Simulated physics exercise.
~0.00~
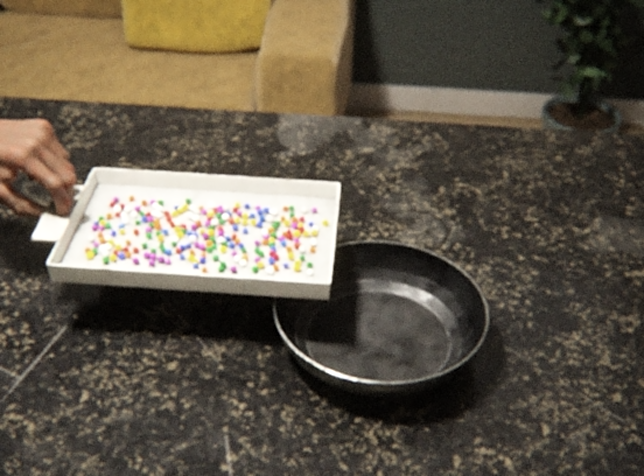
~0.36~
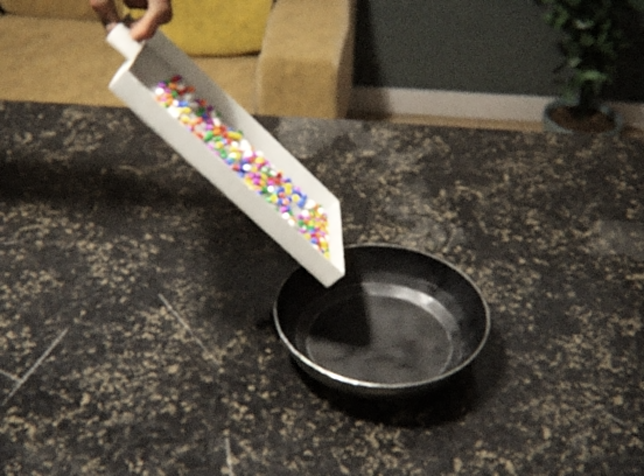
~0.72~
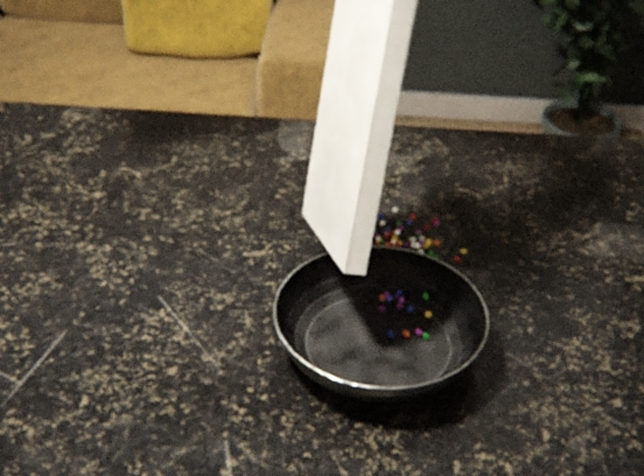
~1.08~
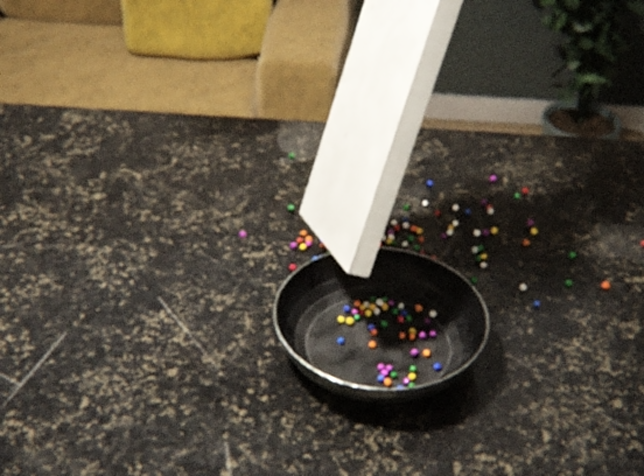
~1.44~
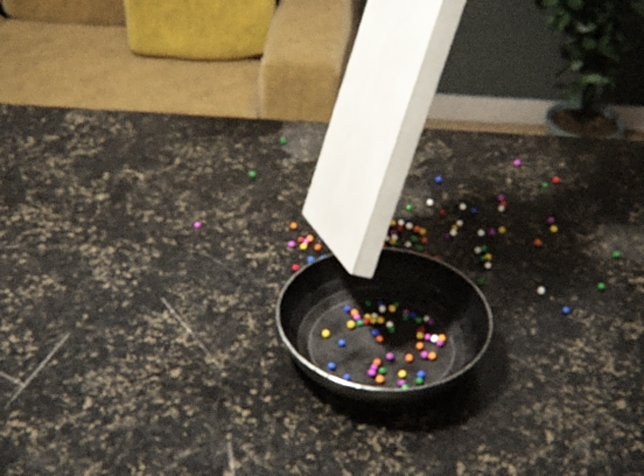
Colorful beads spilled from a white tray as a hand tipped it steeply over a black pan on a dark speckled table, and while some landed inside, most scattered across the tabletop behind it, where they remained.
